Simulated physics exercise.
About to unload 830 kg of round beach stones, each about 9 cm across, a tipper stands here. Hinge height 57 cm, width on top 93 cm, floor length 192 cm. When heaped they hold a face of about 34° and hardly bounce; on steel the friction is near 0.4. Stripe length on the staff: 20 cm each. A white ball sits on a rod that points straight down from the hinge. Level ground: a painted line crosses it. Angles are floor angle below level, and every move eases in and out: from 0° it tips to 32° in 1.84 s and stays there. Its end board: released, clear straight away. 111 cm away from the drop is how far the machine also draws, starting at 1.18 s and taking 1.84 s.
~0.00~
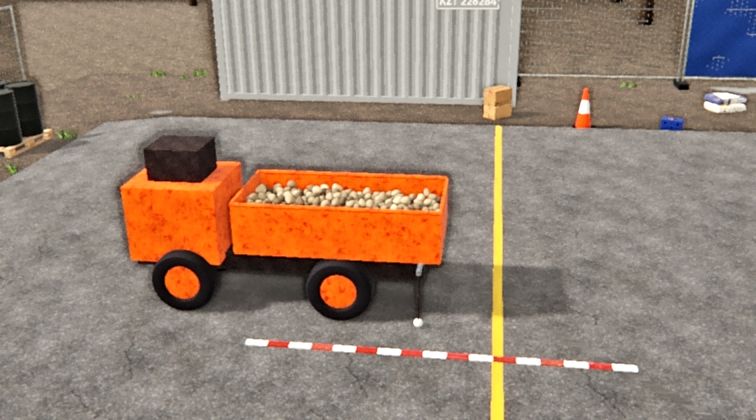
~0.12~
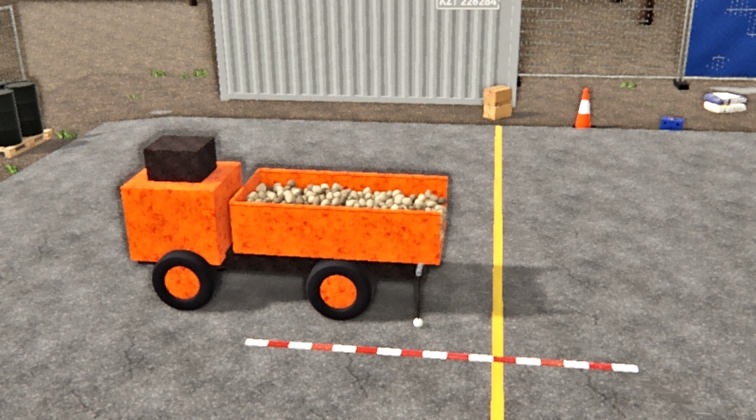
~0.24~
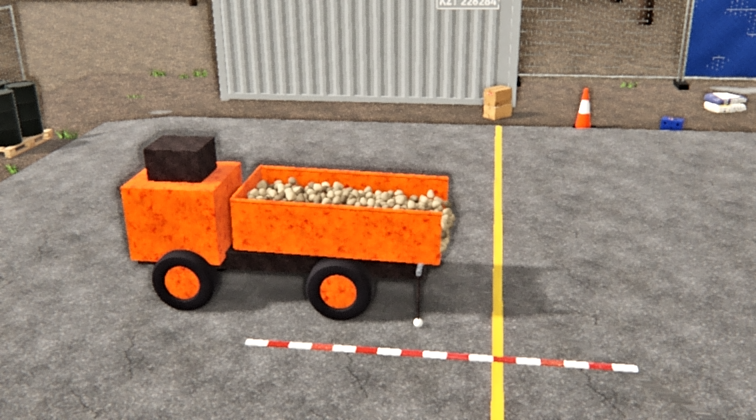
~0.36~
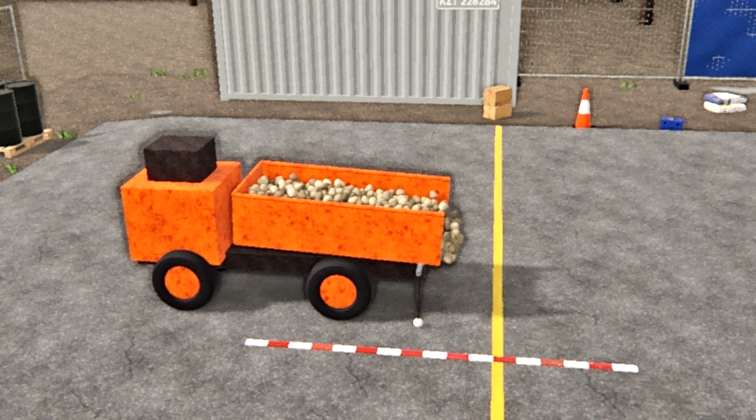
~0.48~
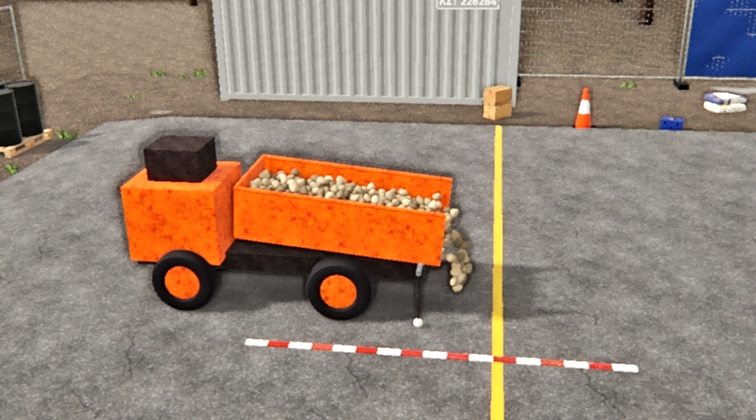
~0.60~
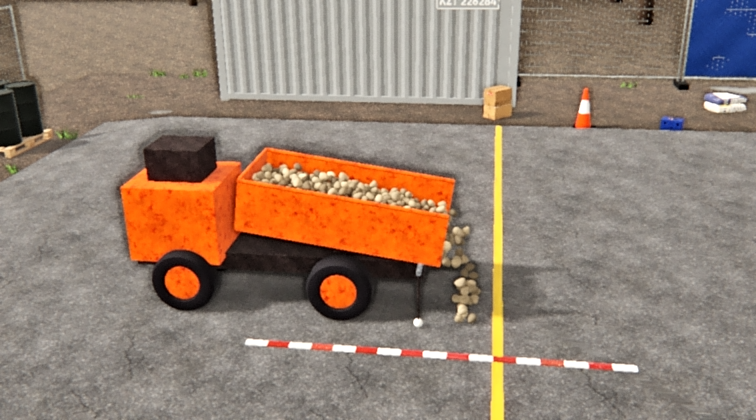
An orange truck slowly tilts its bed while round stones spill from the right end.
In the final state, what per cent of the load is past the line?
About 25 percent.
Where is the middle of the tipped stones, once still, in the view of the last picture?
(460, 293).
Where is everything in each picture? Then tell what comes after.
In the first frame, the body is at 0°, its lip at (439, 263); the top of the load is at (334, 195).
In the second frame, the body is at 0°, its lip at (439, 263); the top of the load is at (319, 195); the stones move at 0.1 m/s on average.
In the third frame, the body is at 1°, its lip at (439, 264); the top of the load is at (287, 190); 2 % has left.
The fourth frame shows lip at (440, 264), floor tilted 3°, highest stones at (281, 187); 3 % has left.
The fifth frame shows lip at (440, 265), floor tilted 5°, highest stones at (283, 182); 4 % has left.
In the sixth frame, the body is at 8°, its lip at (440, 266); the top of the load is at (273, 173); 5 % has left.
After 1.4 s the floor is at 27°; 77 % in the body, 20 % short of the line, 3 % past the line; the foremost stones are at (536, 304).
After 1.9 s the floor is at 32°; 35 % in the body, 51 % short of the line, 14 % past the line; the foremost stones are at (570, 312).
After 3.5 s the floor is at 32°; 0 % in the body, 75 % short of the line, 25 % past the line; the foremost stones are at (590, 301).
After 6.2 s the floor is at 32°; 0 % in the body, 75 % short of the line, 25 % past the line; the foremost stones are at (590, 301).
